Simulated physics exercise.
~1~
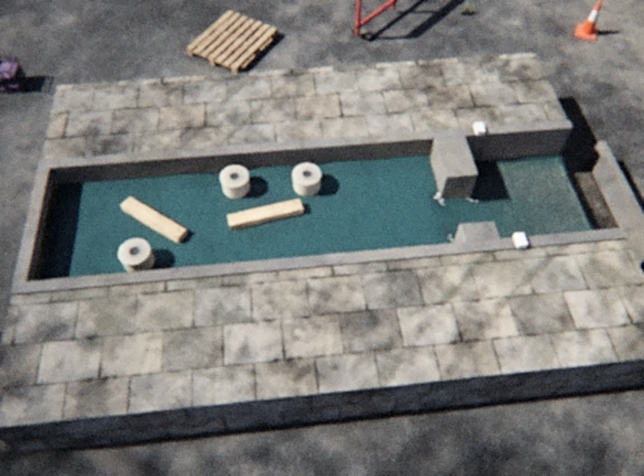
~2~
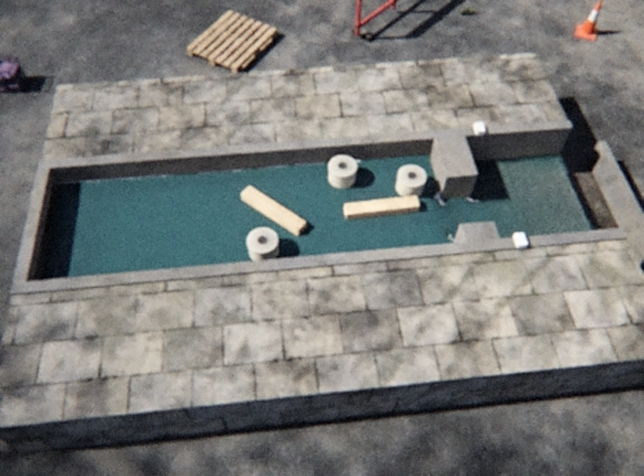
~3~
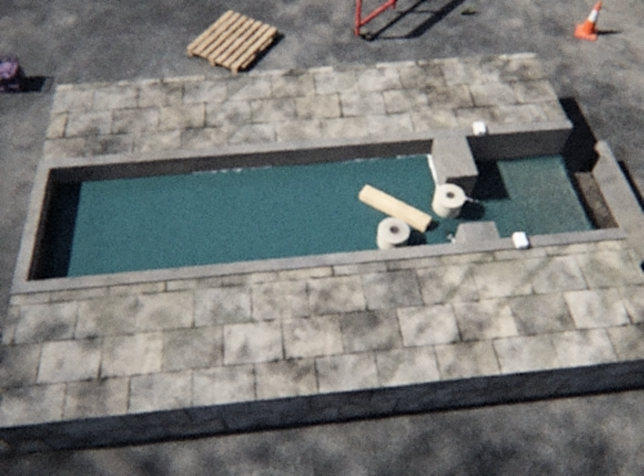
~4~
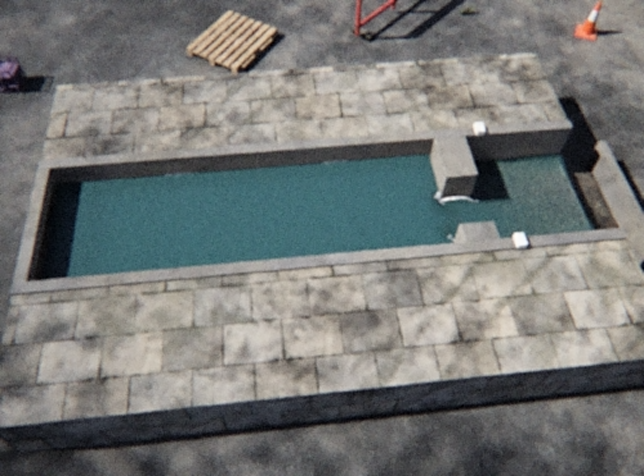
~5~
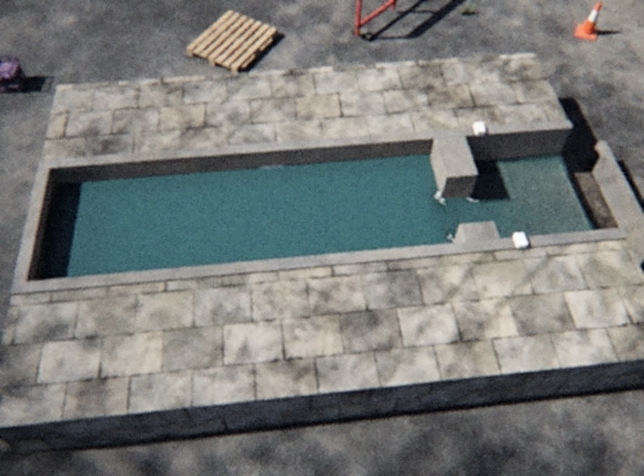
At first, three pale round tubs and two light wooden beams float in the left and middle parts of a long concrete channel of blue-green water, set in a stone-paved platform. All five drift steadily to the right toward a narrow gap between two concrete blocks, near white marks on the banks. The leading tub nears the gap, with the others following behind. Later, only two tubs and one beam remain visible, crowded close to the opening. Then these too are gone, and the channel ends empty of floating items, its water still spread between the walls.
